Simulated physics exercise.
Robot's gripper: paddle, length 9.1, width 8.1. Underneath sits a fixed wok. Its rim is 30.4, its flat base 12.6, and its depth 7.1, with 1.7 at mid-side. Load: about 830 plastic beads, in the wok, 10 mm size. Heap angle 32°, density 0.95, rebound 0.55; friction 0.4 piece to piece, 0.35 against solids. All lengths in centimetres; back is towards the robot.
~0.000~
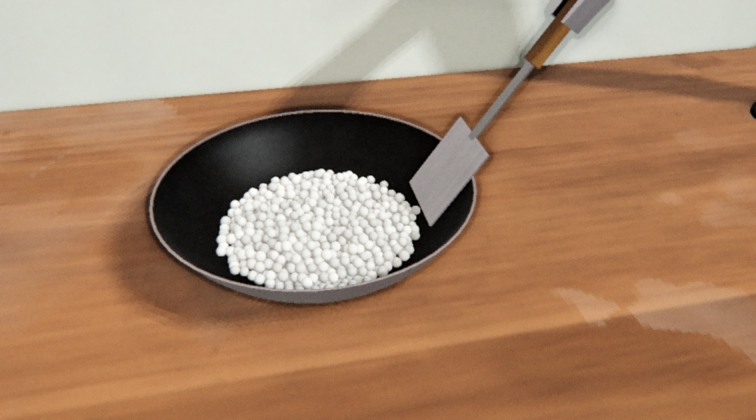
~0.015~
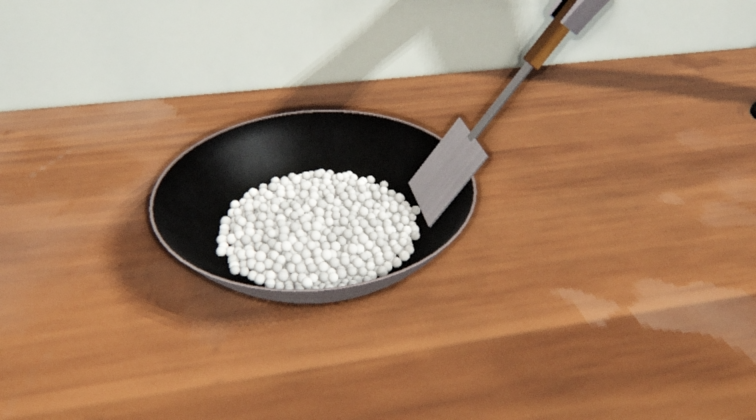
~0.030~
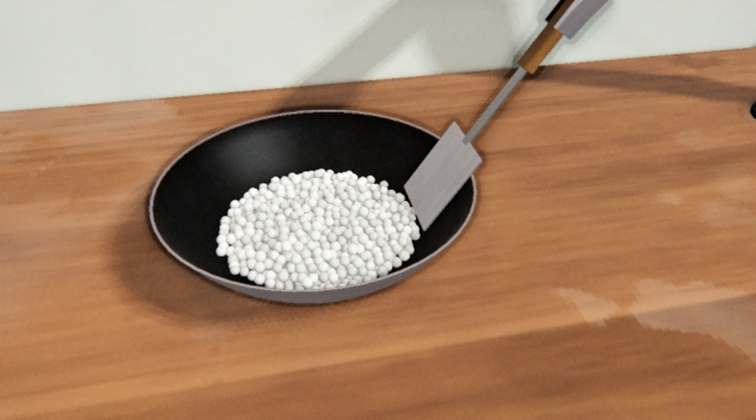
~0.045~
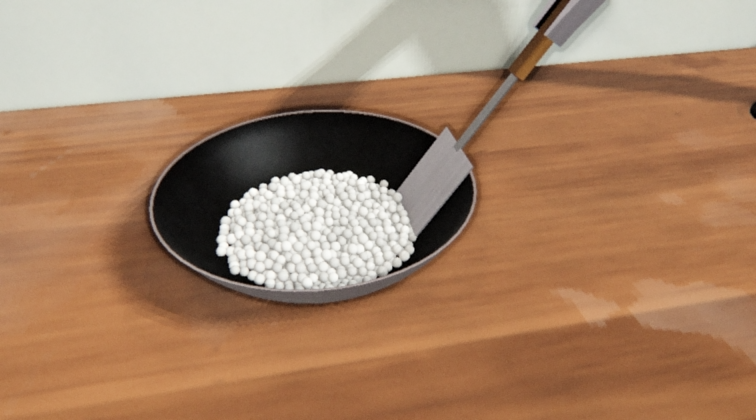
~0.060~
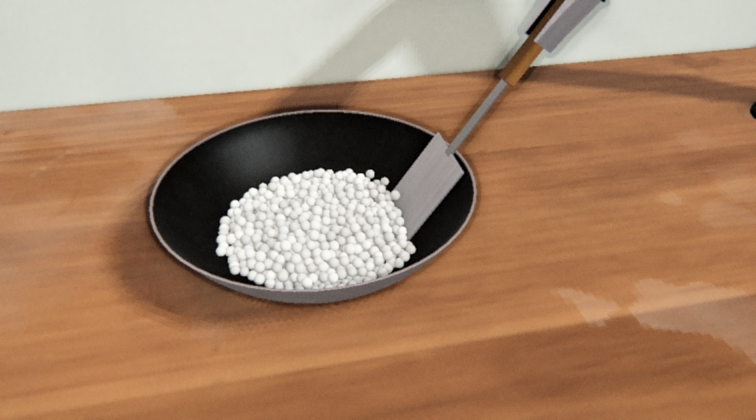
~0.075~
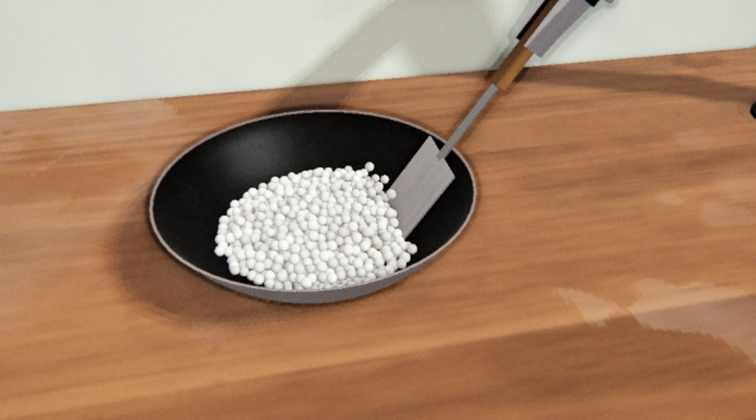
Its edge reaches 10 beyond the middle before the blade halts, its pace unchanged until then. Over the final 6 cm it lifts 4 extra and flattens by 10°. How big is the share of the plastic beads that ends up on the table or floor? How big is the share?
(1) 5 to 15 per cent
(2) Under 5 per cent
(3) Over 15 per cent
The answer is 1.
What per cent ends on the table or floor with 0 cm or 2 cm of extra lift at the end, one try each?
Roughly 5 % and then 5 %.
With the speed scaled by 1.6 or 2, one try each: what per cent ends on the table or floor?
Estimates in order: 20 per cent, 25 per cent.
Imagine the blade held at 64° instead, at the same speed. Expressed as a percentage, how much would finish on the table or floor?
My guess is close to 10 per cent.
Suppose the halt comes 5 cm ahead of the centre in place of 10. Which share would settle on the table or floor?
Then the share is near 0 in a hundred.
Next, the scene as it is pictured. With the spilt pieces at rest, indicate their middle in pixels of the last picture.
Centre of the spill: Approx. (52, 269).
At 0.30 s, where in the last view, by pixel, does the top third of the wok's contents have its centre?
Roughly pixel (237, 216).
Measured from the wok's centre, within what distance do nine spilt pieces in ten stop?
That works out to near 40 cm.
By 0.19 s, sloping 55°, highest piece 4 above the table; 826 in the wok.
By 0.30 s, sloping 52°, highest piece 6 above the table; 826 in the wok.
By 0.56 s, sloping 45°, highest piece 8 above the table; 747 in the wok, 44 on the table or floor, 35 on the blade or in flight.
By 1.61 s, sloping 45°, highest piece 6 above the table; 746 in the wok, 80 on the table or floor.
Final count, 746 in the wok, 80 on the table or floor. That is 10 % on the table or floor.
